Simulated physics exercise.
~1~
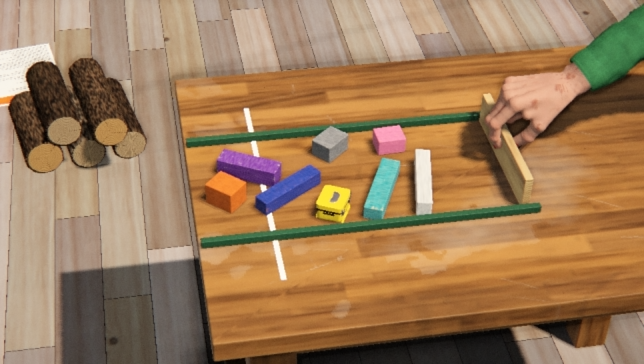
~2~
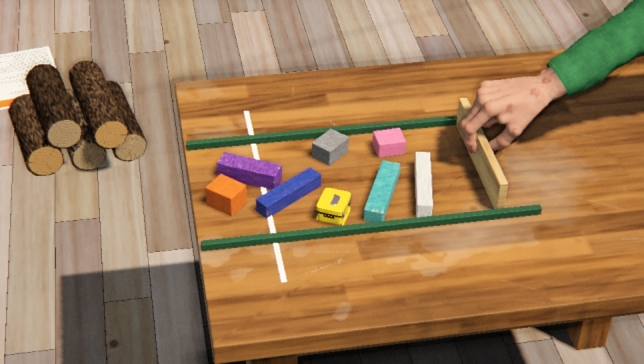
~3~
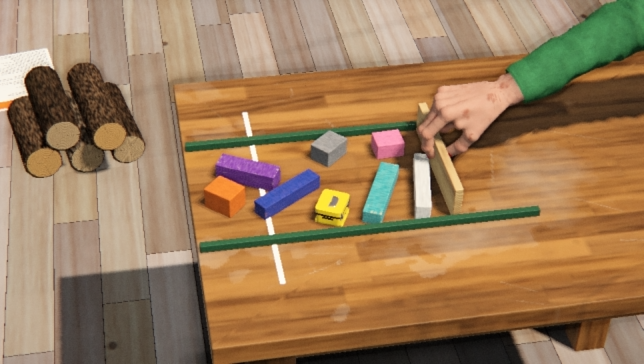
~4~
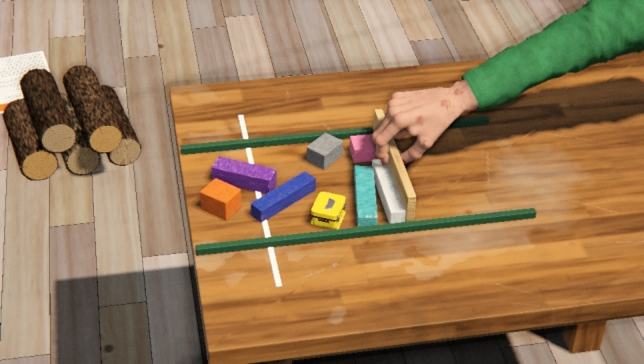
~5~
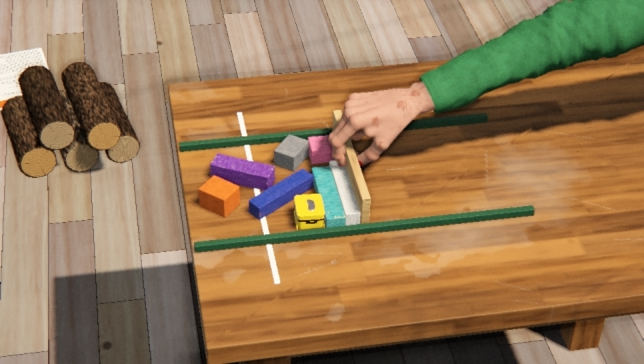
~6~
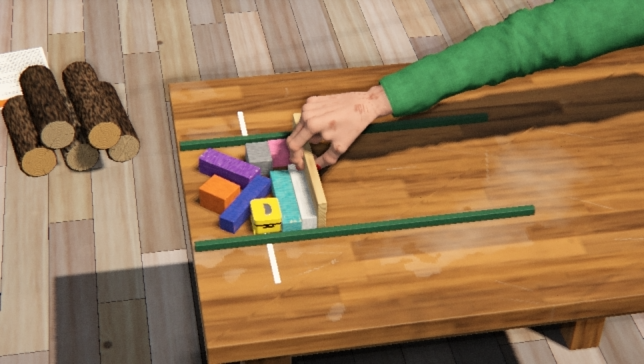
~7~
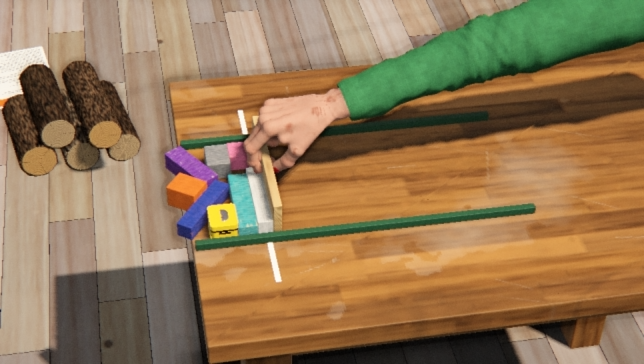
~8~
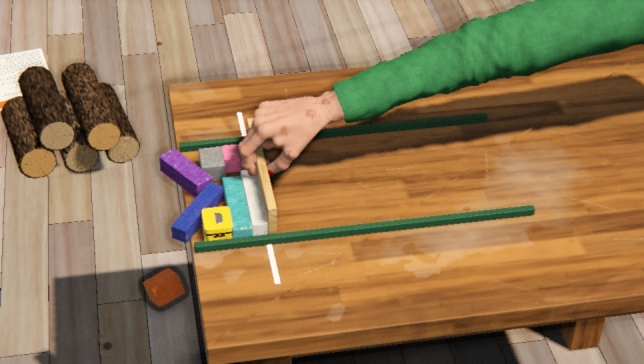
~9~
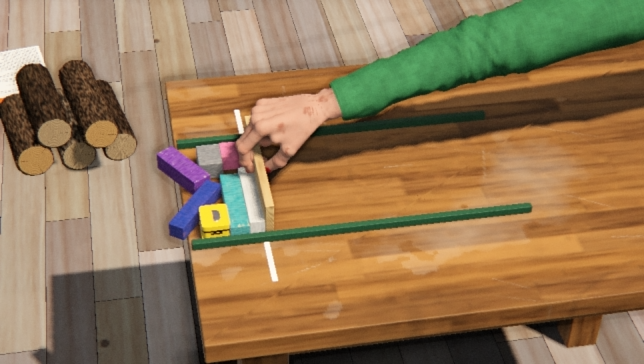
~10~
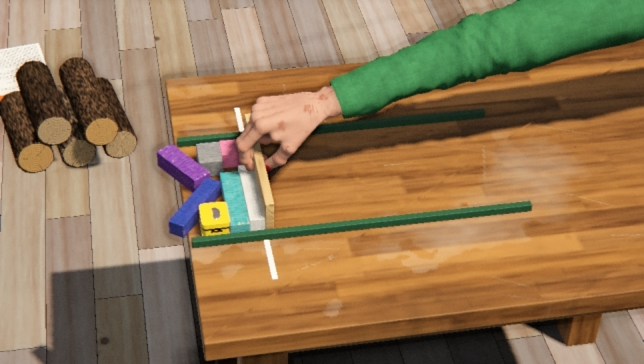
On a wooden table above a plank floor, seen from above at an angle with a slight sway, eight colourful sticks and blocks lie between two green rails, near a white tape line at the left. A green-sleeved hand holds an upright board at the right and slides it left. The board gathers the white, turquoise and pink pieces, then presses them into the yellow, grey, blue, purple and orange ones. The bunched pieces shift toward the left edge, and the orange block tips off and drops to the floor. The board stops near the tape, with purple and blue sticks overhanging the edge.
